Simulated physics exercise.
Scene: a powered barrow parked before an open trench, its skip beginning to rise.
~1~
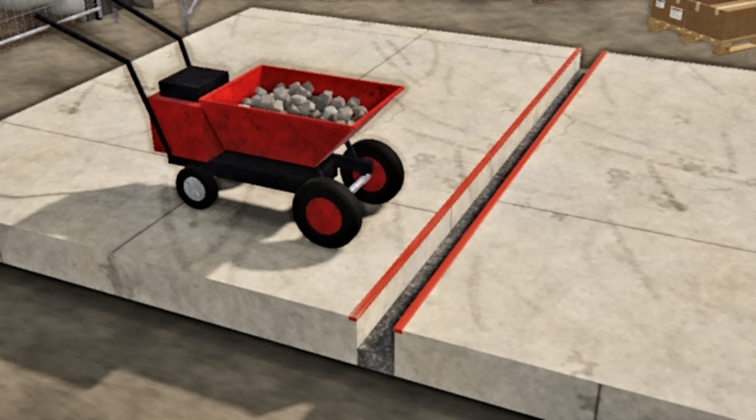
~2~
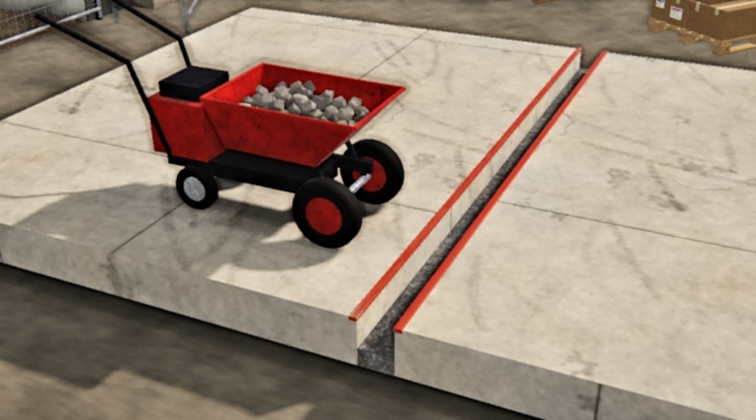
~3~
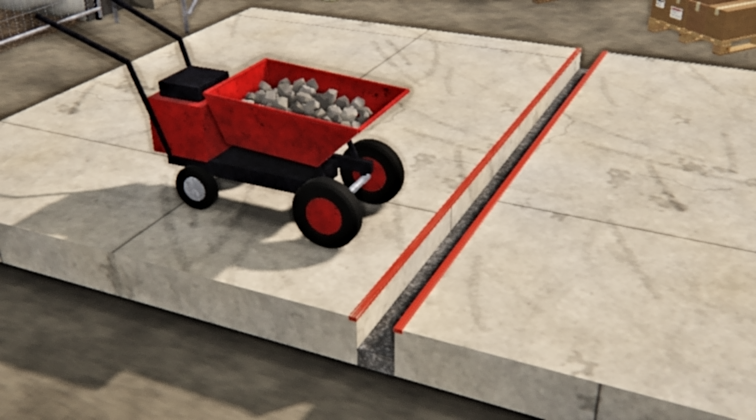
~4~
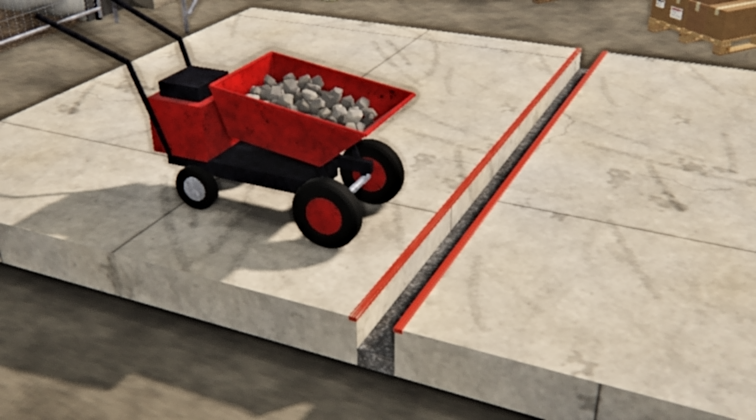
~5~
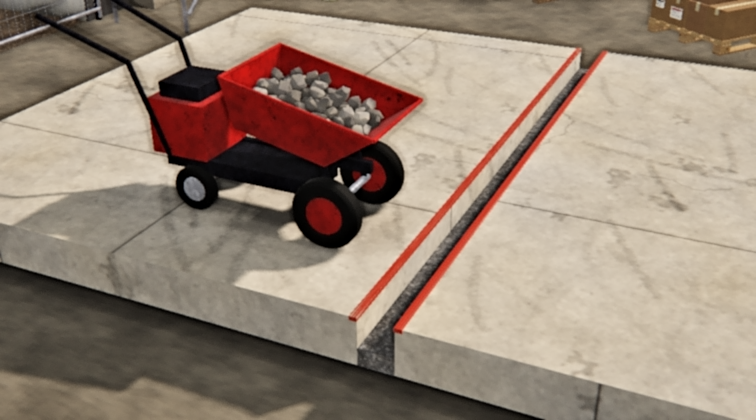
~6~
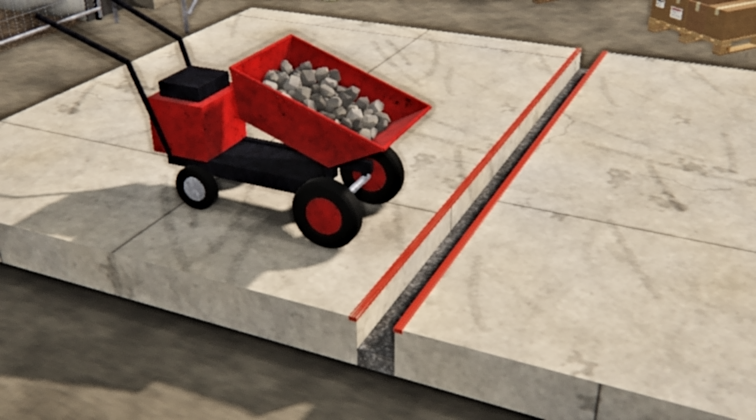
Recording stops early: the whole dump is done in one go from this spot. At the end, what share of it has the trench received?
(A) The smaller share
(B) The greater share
The answer is A.
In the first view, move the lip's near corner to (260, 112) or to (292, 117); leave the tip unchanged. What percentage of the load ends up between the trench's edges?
Estimates: 20 %, 50 %.
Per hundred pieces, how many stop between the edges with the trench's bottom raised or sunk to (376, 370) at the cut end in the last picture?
Estimate: Approx. 20 in a hundred.
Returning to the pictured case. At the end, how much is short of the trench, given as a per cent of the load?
Roughly 0 percent of the pieces, I think.
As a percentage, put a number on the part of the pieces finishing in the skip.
That comes to about 15 per cent or so.
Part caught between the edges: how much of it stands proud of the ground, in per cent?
Roughly 15 percent.
Soon after the last picture, skip tipped steeply; all in the skip.
A little later, skip tipped right over; about two thirds in the skip; a small part in or heaped over the trench; about a quarter beyond it; a stray few falling.
Later still, skip tipped right over; about a quarter in the skip; a small part in or heaped over the trench; about two thirds beyond it.
At rest, skip tipped right over; a small part in the skip; about a quarter in or heaped over the trench; about two thirds beyond it.
